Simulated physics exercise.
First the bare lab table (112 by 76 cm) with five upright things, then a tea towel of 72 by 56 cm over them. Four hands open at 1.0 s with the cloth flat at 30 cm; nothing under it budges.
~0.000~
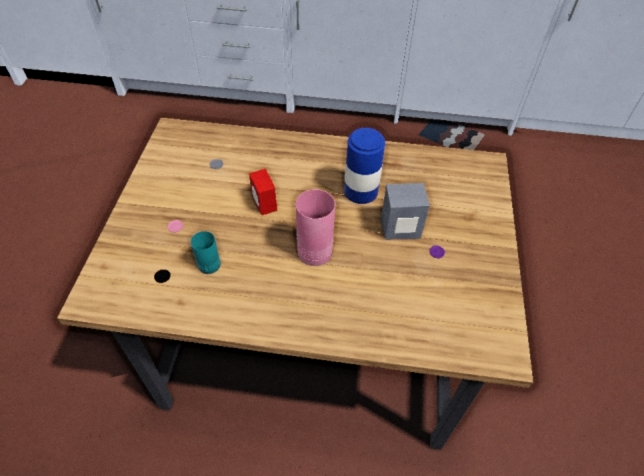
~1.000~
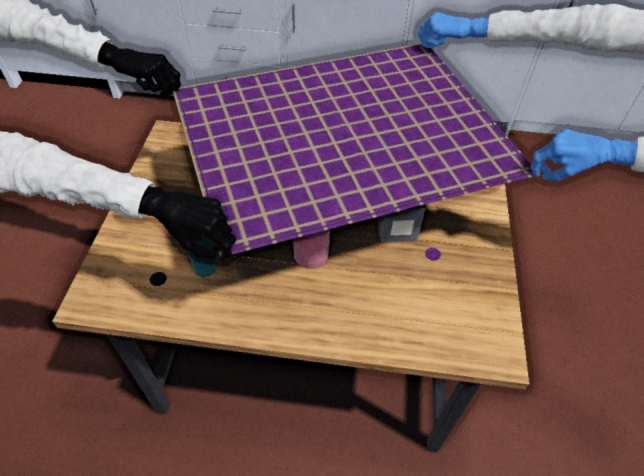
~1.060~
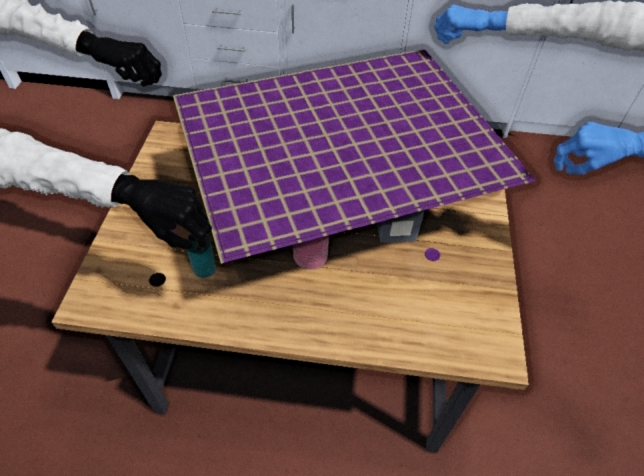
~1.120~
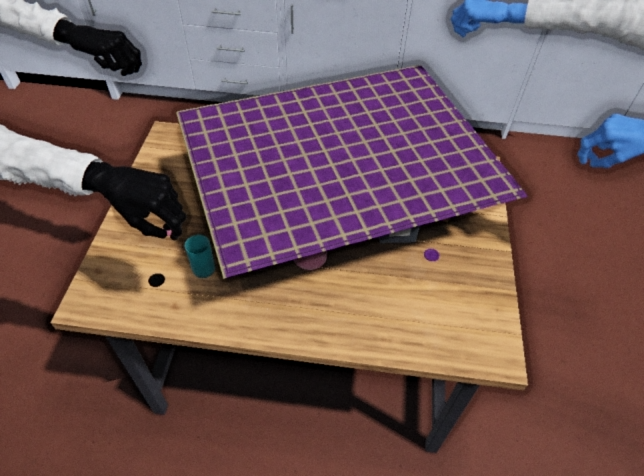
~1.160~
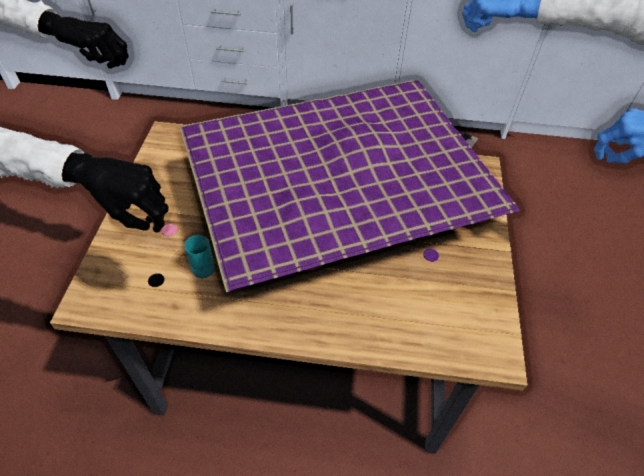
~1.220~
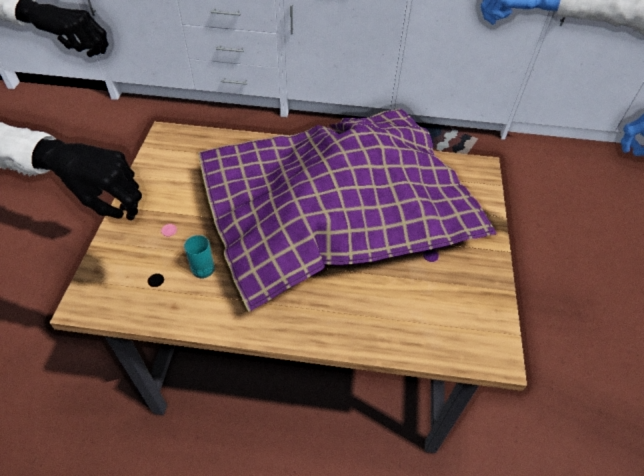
A purple checked cloth, held flat by two black-gloved hands on the left and two blue-gloved hands on the right, is let go above a wooden table, seen from above in a room with pale cabinets. On the table stand a teal cup, red box, pink cup, blue jar and grey box among small coloured discs. The hands draw back as the cloth sinks and drapes in folds over all but the teal cup.
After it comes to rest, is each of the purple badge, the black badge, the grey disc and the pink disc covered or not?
The purple badge gets covered, the black badge stays uncovered, the grey disc remains in the open, the pink disc remains in the open.
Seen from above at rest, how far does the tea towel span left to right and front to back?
Some 68 cm across and 62 cm deep.
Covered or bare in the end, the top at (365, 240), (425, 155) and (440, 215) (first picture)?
In turn: Under it, free, free.
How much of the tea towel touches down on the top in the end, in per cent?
Some 10 per cent of it.
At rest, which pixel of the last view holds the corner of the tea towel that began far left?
At about (217, 174).
After 1.4 s, 10 % of it is down, spanning 68 by 60 cm, above purple badge.
After 1.6 s, 5 % of it is down, spanning 68 by 63 cm, above purple badge.
After 1.7 s, 10 % of it is down, spanning 68 by 62 cm, above purple badge.
After 1.9 s, 10 % of it is down, spanning 68 by 62 cm, above purple badge.
After 2.7 s, 10 % of it is down, spanning 68 by 62 cm, above purple badge.
